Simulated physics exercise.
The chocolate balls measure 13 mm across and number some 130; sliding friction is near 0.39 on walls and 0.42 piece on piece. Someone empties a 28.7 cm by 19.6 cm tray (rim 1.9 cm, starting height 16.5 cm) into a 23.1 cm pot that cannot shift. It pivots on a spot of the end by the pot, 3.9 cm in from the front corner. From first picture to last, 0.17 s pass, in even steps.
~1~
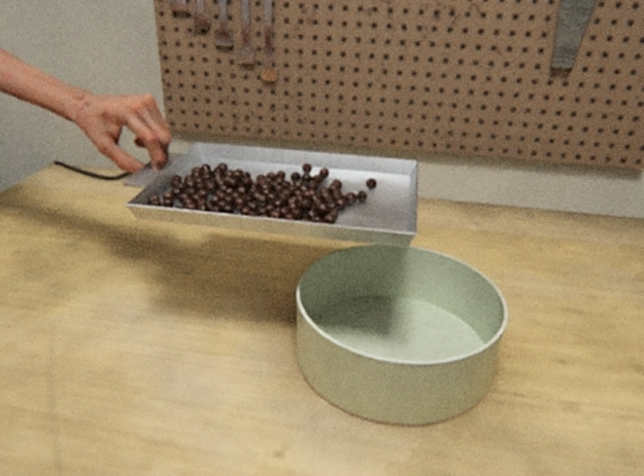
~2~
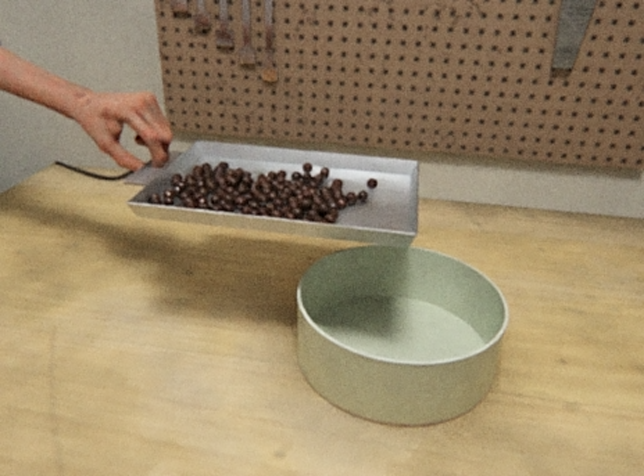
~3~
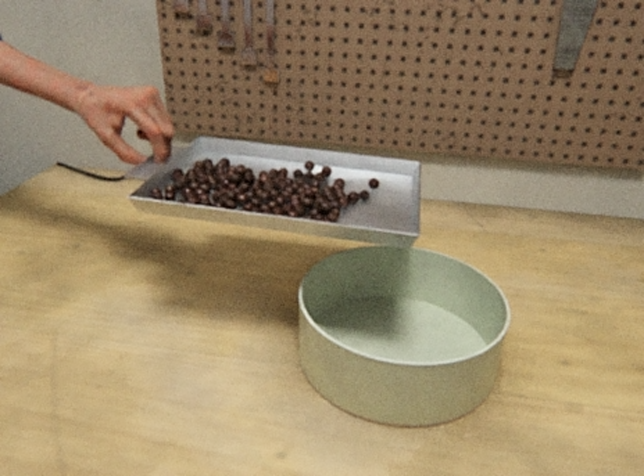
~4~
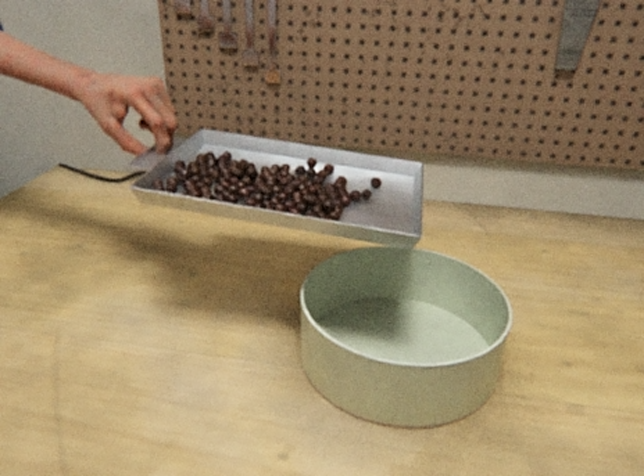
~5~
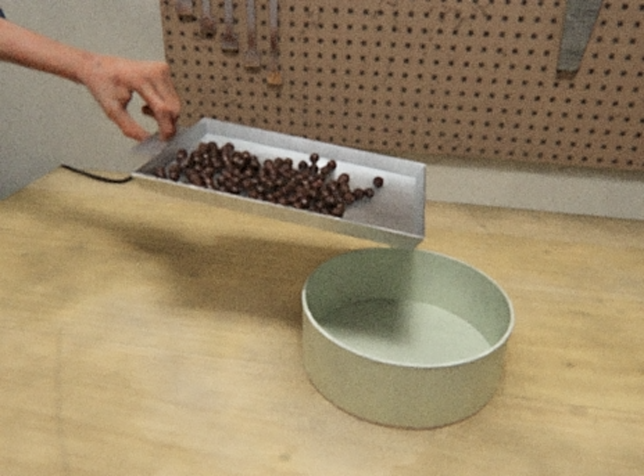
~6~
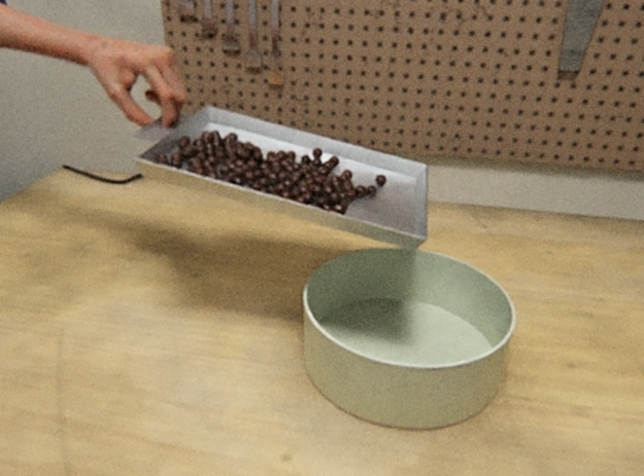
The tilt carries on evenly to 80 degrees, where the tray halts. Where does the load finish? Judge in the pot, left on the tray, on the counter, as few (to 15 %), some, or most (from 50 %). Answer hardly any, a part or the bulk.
Pot: The bulk, tray: Hardly any, counter: A part.
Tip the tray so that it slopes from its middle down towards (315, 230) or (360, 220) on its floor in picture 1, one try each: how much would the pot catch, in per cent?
Some 80 and 95 per cent.
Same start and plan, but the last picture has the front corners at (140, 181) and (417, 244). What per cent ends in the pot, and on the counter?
Pot 75, counter 25.
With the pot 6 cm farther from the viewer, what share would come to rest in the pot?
It would be near 75 per cent.
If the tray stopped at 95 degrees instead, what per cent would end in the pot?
It would be near 65 per cent.
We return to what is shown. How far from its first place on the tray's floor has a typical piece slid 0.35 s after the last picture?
Roughly 9 cm.
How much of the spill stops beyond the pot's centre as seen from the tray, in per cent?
Some 90 per cent.
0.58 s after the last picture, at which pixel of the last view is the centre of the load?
Near (448, 215).
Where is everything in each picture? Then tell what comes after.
The first picture shows tray tilt 0 degrees, front corners at (135, 202) and (409, 230); middle of the pieces at (257, 197); pot at (400, 293).
The second picture shows tray tilt 0 degrees, front corners at (136, 200) and (410, 230); middle of the pieces at (258, 196).
The third picture shows tray tilt 2 degrees, front corners at (137, 195) and (412, 231); middle of the pieces at (260, 193).
The fourth picture shows tray tilt 4 degrees, front corners at (139, 186) and (414, 232), lowest corner right front; middle of the pieces at (262, 189).
The fifth picture shows tray tilt 8 degrees, front corners at (141, 172) and (417, 233), lowest corner right front; middle of the pieces at (265, 182).
The sixth picture shows tray tilt 11 degrees, front corners at (144, 158) and (420, 234), lowest corner right front; middle of the pieces at (268, 174); pot at (407, 297).
Then, 0.35 s after the last picture, tilt 44 degrees; the tray holds 100 %, the pot 0 %.
Then, 0.58 s after the last picture, tilt 67 degrees; the tray holds 50 %, the pot 15 %.
Then, 0.93 s after the last picture, tilt 80 degrees; the tray holds 10 %, the pot 55 %.
In the end, pot 65 %, tray 0 %, counter 35 %.
